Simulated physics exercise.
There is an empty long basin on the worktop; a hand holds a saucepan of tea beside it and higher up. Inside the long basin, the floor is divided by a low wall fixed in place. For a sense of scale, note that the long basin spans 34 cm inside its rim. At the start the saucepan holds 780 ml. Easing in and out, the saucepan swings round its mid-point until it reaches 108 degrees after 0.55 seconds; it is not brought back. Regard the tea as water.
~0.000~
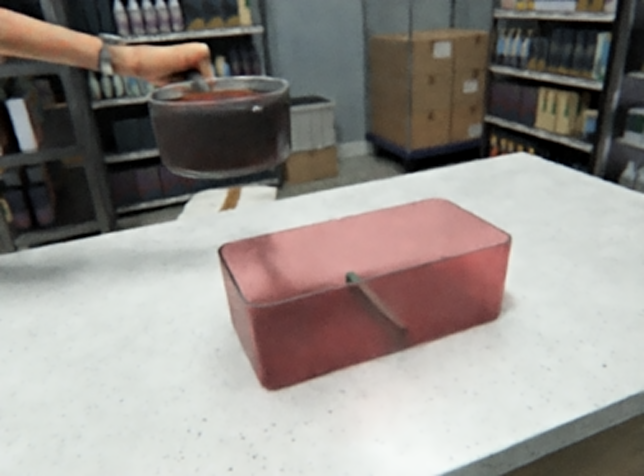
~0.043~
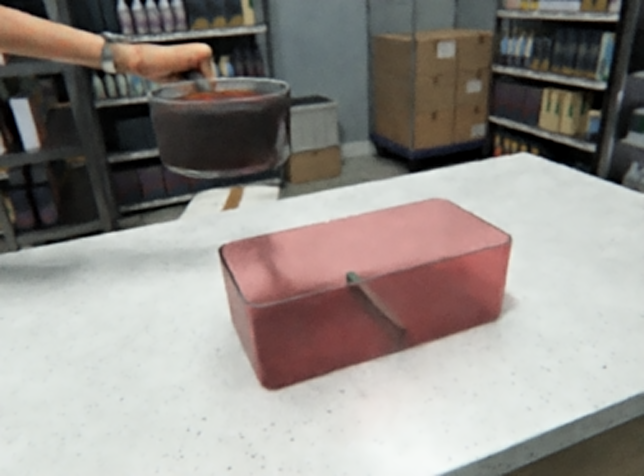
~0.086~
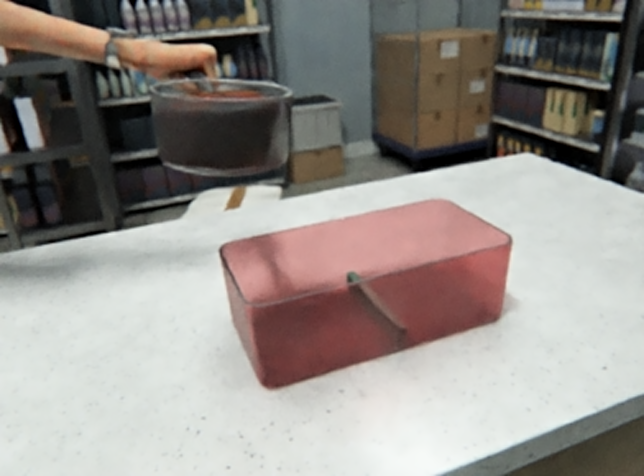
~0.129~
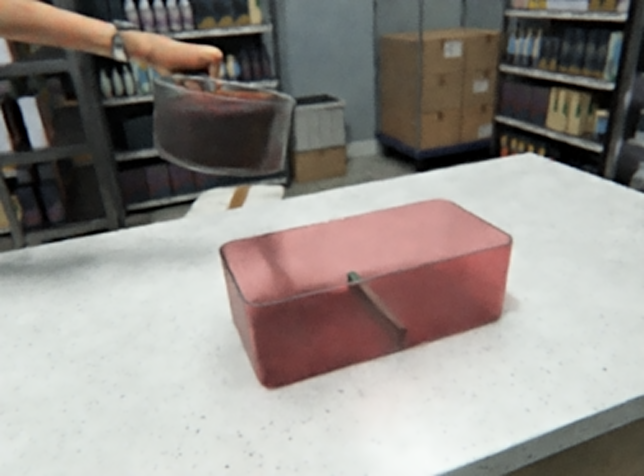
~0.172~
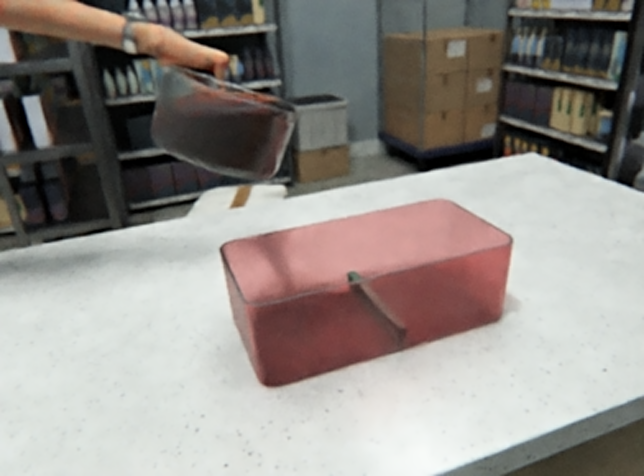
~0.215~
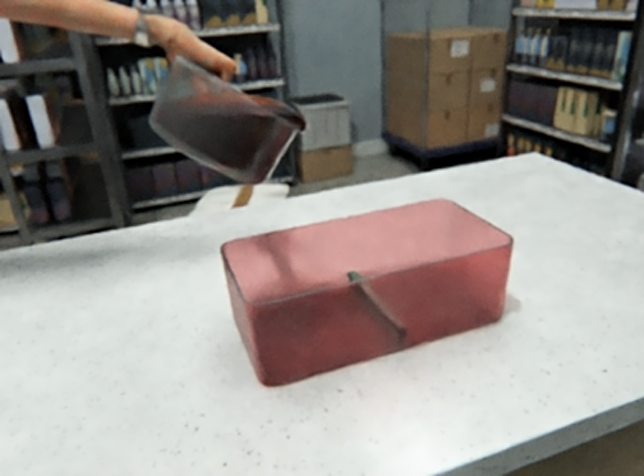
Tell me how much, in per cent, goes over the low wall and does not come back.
I would say about 22 per cent.
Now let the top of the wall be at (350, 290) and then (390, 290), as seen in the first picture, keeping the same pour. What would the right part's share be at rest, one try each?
I'd say 35 percent on the first go, 15 percent on the next.
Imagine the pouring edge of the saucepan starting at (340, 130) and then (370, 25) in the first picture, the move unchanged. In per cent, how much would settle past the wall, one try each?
Respectively about 50 and 70 percent.
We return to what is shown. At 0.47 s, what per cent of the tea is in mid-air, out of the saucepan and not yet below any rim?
It comes to roughly 52 per cent.
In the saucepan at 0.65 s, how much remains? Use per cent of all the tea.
4 in a hundred, give or take.
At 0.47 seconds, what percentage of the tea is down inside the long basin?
About 26 per cent.
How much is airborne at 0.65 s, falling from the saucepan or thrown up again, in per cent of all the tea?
It comes to some 10 percent of the total.
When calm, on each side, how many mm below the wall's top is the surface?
Left roughly 8 mm; right roughly 22 mm.
By 0.47 s the tilt is 102° and 21 per cent is still to pour, 25 is left of the wall and 1 right of it.
By 0.65 s the tilt is 108° and 4 per cent is still to pour, 76 is left of the wall and 10 right of it.
By 0.84 s the tilt is 108° and 0 per cent is still to pour, 75 is left of the wall and 17 right of it.
By 1.05 s the tilt is 108° and 0 per cent is still to pour, 73 is left of the wall and 21 right of it.
At rest 72 per cent lies left of the wall, 22 right of it and 6 outside.
